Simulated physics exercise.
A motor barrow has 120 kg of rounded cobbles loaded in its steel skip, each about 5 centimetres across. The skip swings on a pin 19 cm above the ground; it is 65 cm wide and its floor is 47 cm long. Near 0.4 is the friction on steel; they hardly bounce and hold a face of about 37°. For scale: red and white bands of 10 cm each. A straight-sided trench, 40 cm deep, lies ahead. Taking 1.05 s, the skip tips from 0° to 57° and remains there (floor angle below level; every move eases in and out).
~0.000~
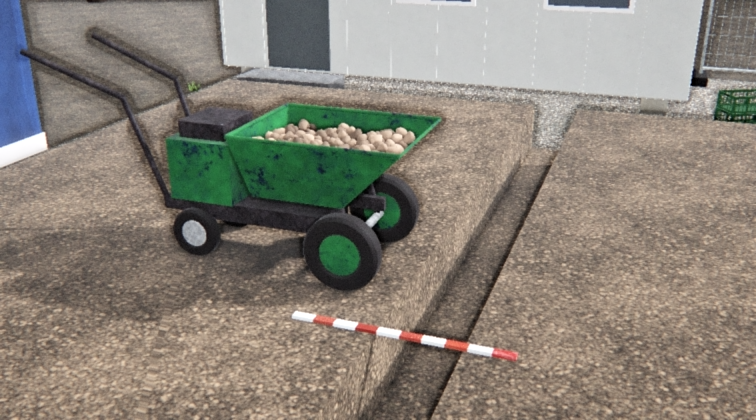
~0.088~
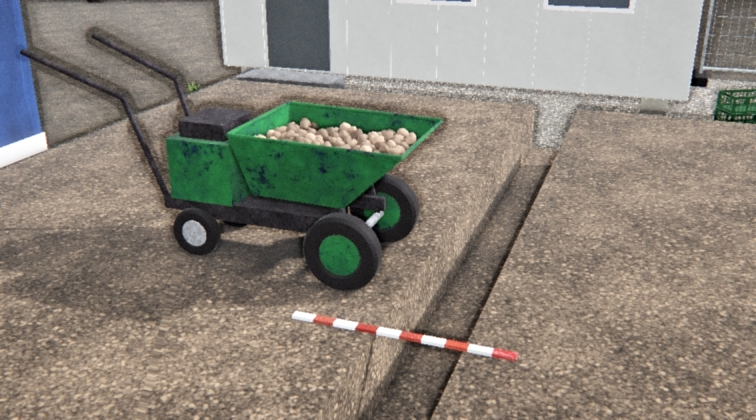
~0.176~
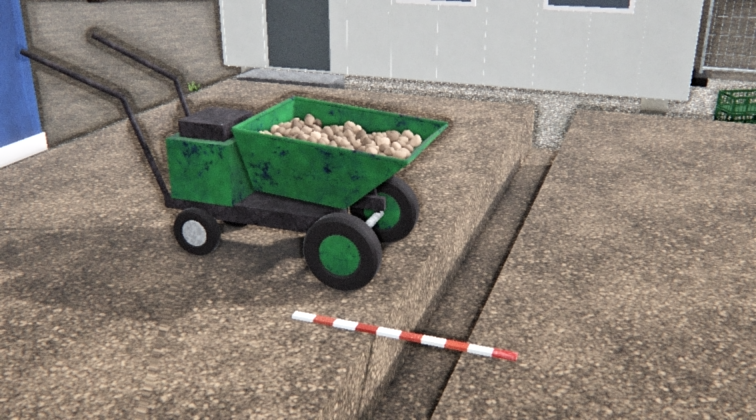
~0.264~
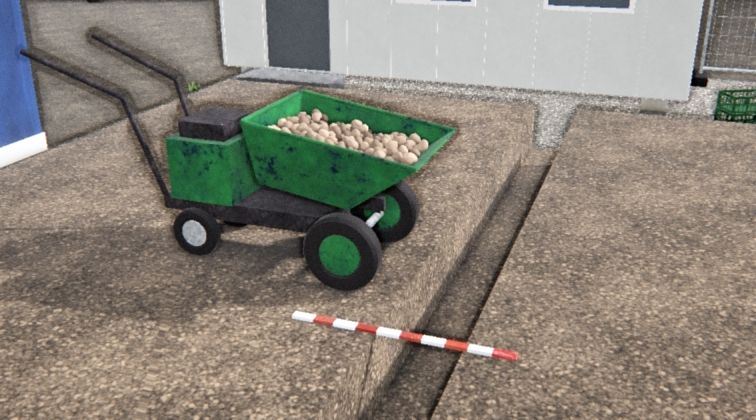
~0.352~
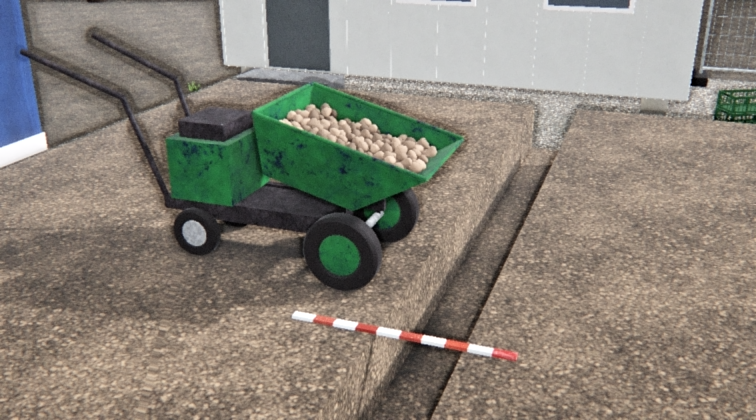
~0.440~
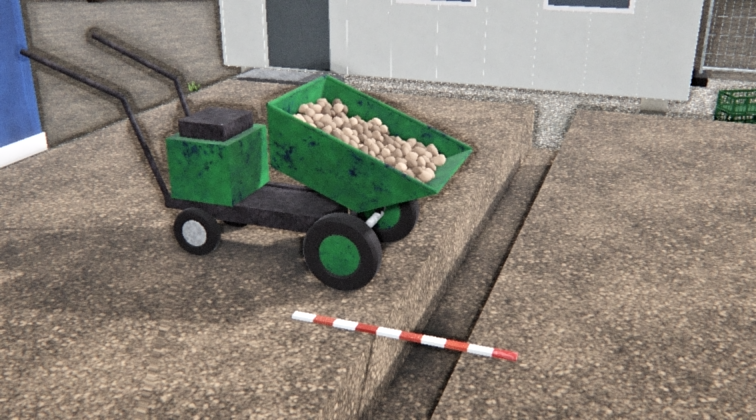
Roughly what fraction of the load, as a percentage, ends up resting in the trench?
Roughly 41 per cent of the load.
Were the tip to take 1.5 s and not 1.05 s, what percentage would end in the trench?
That works out at about 50 in a hundred.
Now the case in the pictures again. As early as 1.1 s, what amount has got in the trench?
Something like 5 in a hundred.
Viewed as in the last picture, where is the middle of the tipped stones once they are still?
About (502, 285).
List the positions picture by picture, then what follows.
The skip is at 0°, its lip at (400, 157); the top of the load is at (351, 134), in the first frame.
Lip at (402, 158), floor tilted 1°, highest stones at (345, 134); the stones move at 0.2 m/s on average, in the second frame.
Lip at (408, 163), floor tilted 4°, highest stones at (317, 127); the stones move at 0.3 m/s on average, in the third frame.
The skip is at 9°, its lip at (416, 170); the top of the load is at (301, 120); the stones move at 0.5 m/s on average, in the fourth frame.
The skip is at 15°, its lip at (427, 180); the top of the load is at (310, 114); the stones move at 0.6 m/s on average, in the fifth frame.
The skip is at 22°, its lip at (437, 193); the top of the load is at (320, 108); the stones move at 0.6 m/s on average, in the sixth frame.
After 0.8 s the floor is at 48°; 100 % in the skip; the foremost stones are at (456, 219).
After 1.1 s the floor is at 57°; 88 % in the skip, 4 % in the trench, 9 % past the trench; the foremost stones are at (519, 284).
After 1.5 s the floor is at 57°; 55 % in the skip, 6 % in the trench, 39 % past the trench; the foremost stones are at (605, 303).
After 3.5 s the floor is at 57°; 12 % in the skip, 41 % in the trench, 47 % past the trench; the foremost stones are at (671, 319).
